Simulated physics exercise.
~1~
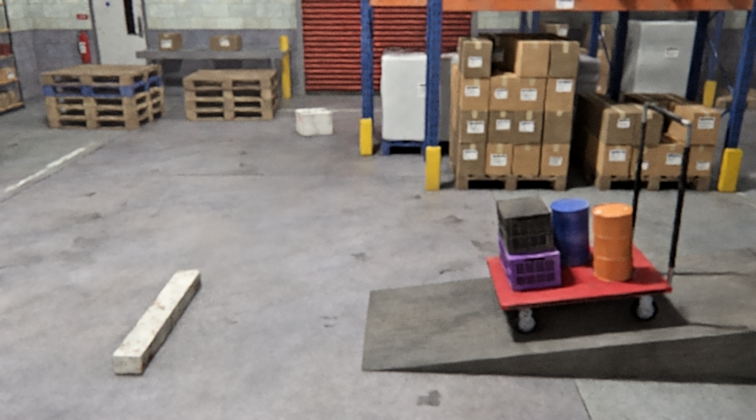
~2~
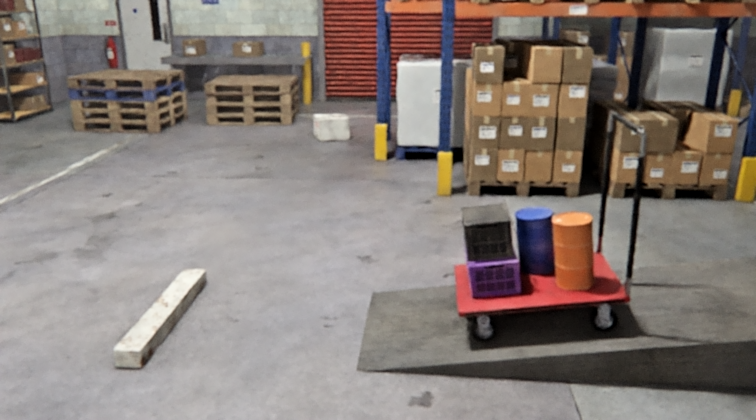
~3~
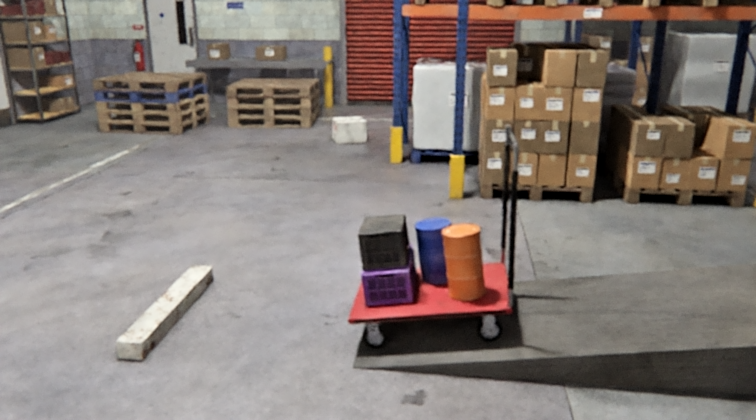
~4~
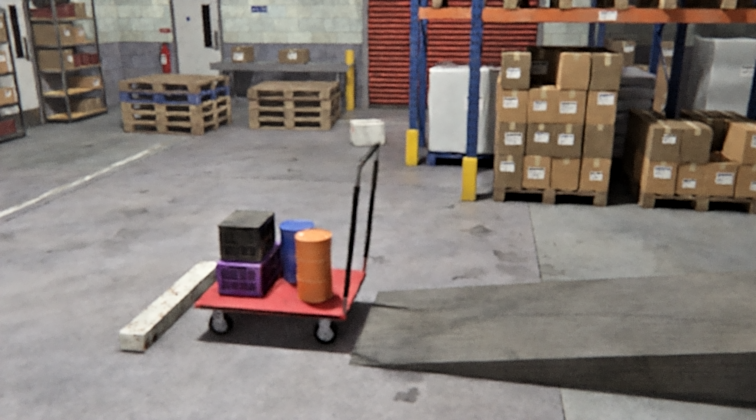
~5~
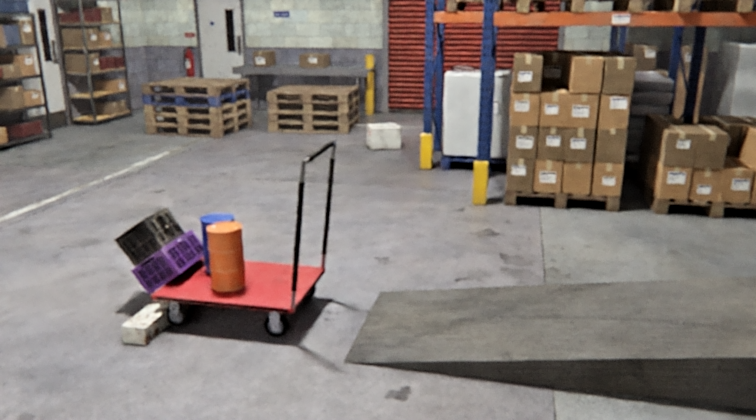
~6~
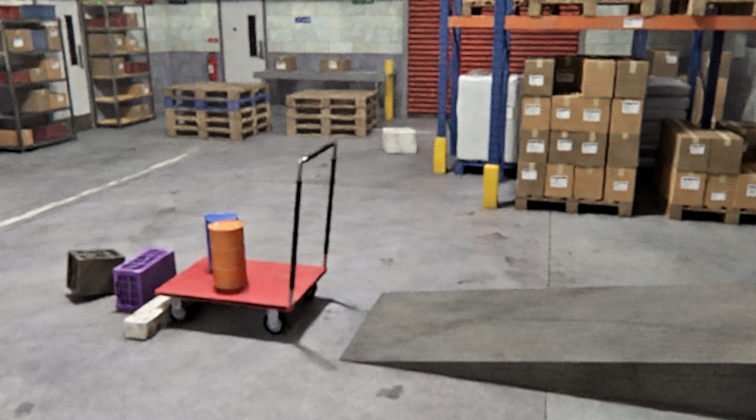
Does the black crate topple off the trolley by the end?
Yes, the black crate tips over the front edge when the trolley stops at the kerb and ends up on the floor, while the orange canister and the blue container stay standing on the deck.
